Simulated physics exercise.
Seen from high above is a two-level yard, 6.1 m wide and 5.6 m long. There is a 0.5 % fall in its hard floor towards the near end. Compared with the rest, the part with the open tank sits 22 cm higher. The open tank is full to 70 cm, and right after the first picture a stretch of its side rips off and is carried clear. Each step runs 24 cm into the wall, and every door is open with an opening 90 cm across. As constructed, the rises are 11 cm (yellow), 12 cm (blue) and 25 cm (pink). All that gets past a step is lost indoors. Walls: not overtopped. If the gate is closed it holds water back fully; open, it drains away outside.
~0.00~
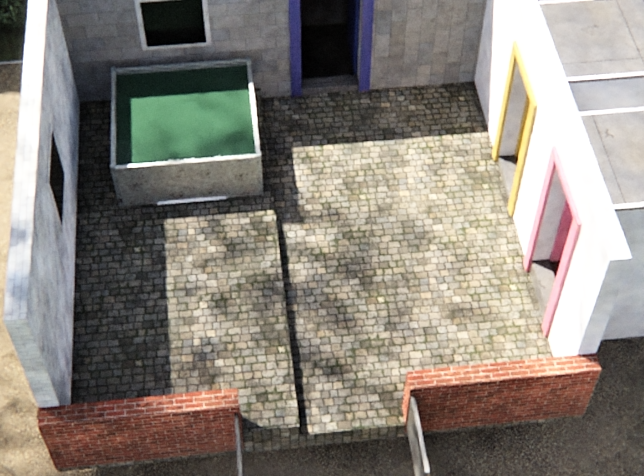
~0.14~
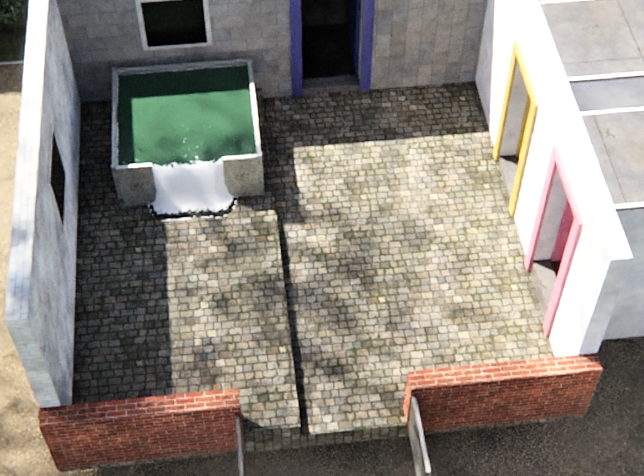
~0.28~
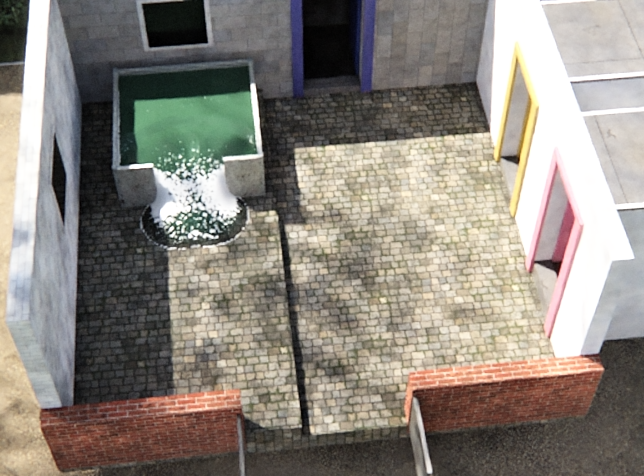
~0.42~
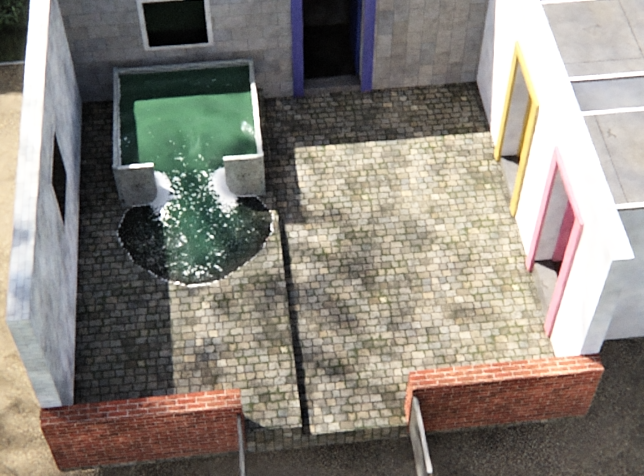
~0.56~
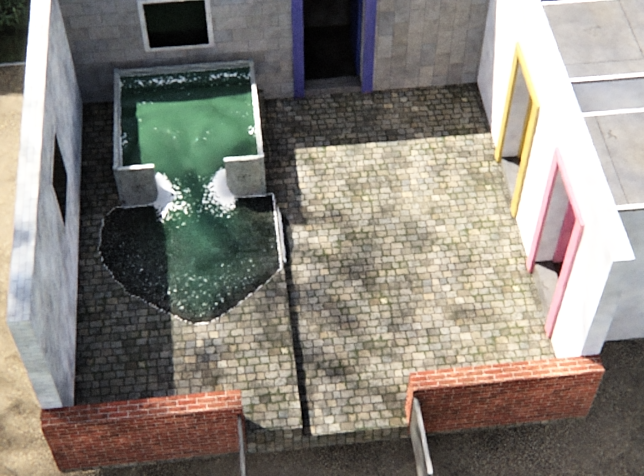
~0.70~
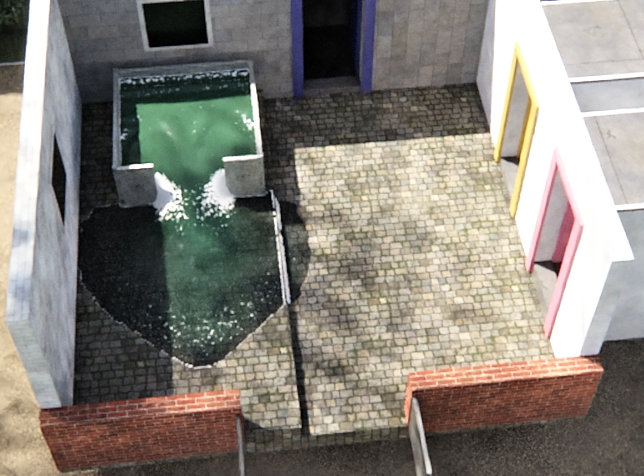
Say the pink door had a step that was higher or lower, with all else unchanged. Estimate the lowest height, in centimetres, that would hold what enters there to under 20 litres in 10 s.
I would say about 6.5 cm.
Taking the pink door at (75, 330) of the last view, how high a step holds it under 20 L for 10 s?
Minimum: Close to 13.5 cm.
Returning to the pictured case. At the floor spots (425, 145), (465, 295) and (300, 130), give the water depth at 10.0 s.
Going through the spots in order gives 2, 6 and 3 centimetres.
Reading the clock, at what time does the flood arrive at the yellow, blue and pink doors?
Yellow 5.0 s, blue 9.0 s, pink 3.6 s.
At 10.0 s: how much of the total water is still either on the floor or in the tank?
I'd estimate some 70 in a hundred.
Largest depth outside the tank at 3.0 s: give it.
Max depth: Around 26 cm.
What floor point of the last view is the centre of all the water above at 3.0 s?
Centre of mass: About (198, 241) px.
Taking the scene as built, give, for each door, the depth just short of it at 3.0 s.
In cm - yellow: 0, blue: 0, pink: 0.
After 1.4 s water covers 40 % of the floor, deepest (41 cm) near (196, 203); it has not reached the pink door.
After 3.0 s water covers 45 % of the floor, deepest (26 cm) near (90, 342); it has not reached the pink door.
After 10.0 s water covers 95 % of the floor, deepest (10 cm) near (427, 405); 7 cm at the pink door, 0 litres in over its 25 cm step.
At the pink door as built, the water arrived by 3.6 s and peaked near 10 cm at 5.6 s.
With a step of 5 cm, 33 litres would have come in within the 10 s; with 8 cm, 8 litres. So under 20 litres takes about 6.5 cm.
